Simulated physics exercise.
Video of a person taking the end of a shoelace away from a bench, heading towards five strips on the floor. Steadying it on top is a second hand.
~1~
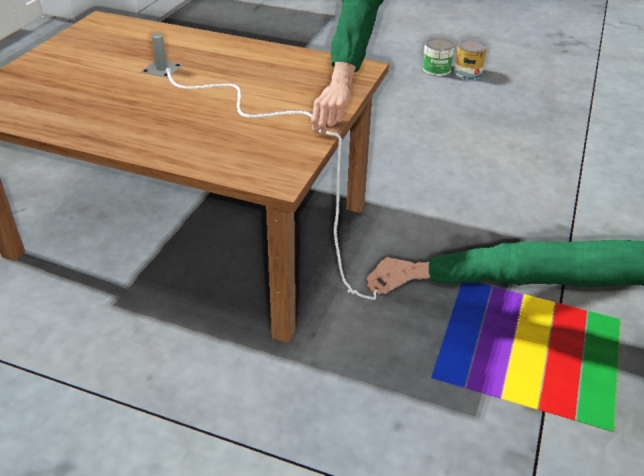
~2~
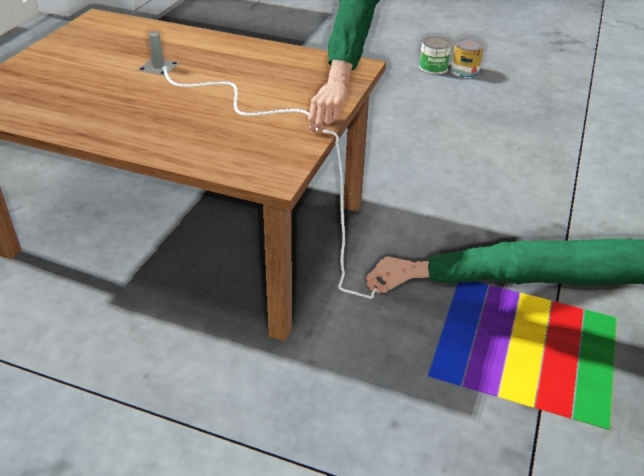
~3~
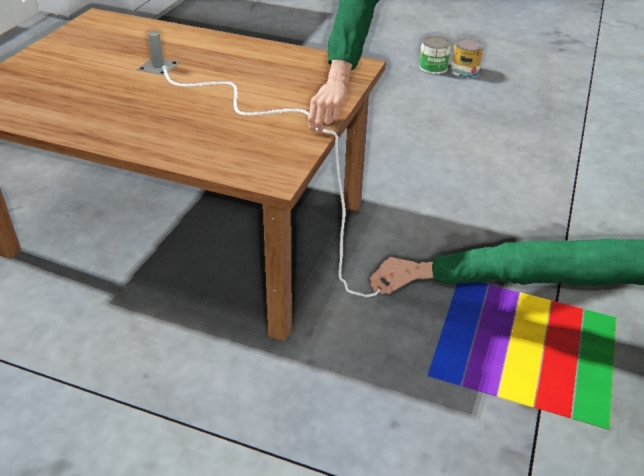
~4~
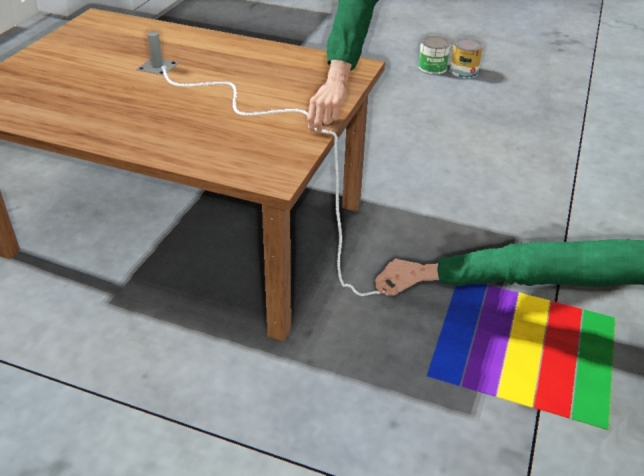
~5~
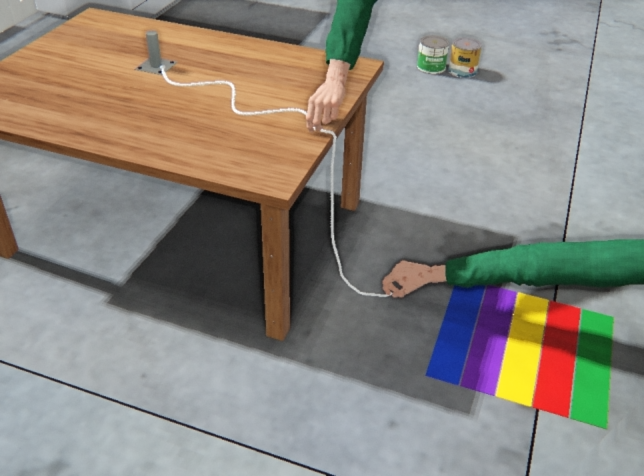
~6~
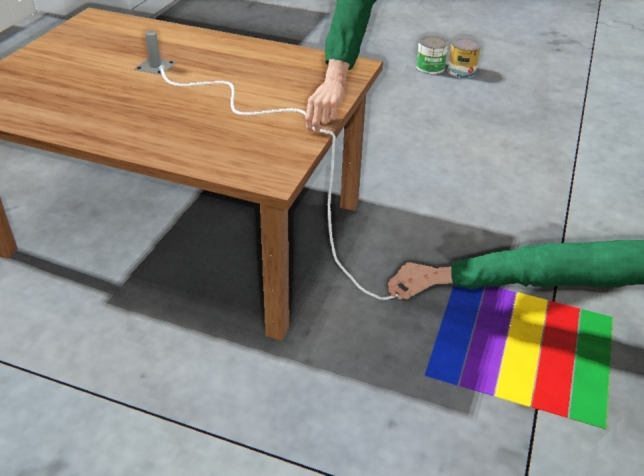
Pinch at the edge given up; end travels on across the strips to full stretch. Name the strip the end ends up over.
Red.
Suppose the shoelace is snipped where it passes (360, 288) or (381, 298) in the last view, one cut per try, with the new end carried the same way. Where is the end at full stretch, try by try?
(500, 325) and (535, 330).
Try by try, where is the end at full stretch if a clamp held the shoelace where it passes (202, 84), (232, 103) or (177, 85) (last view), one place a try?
(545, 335), (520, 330) and (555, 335).
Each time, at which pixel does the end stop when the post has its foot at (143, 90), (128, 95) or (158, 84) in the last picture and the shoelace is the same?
Near (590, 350); near (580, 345); near (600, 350).
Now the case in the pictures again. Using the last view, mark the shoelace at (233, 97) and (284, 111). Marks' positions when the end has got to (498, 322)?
Approx. (263, 99); approx. (331, 122).
Early on, end near (498, 322); over purple.
Midway, end near (540, 334); over yellow.
At the end of the slack, end near (565, 340); over red. The end stops over the red strip.
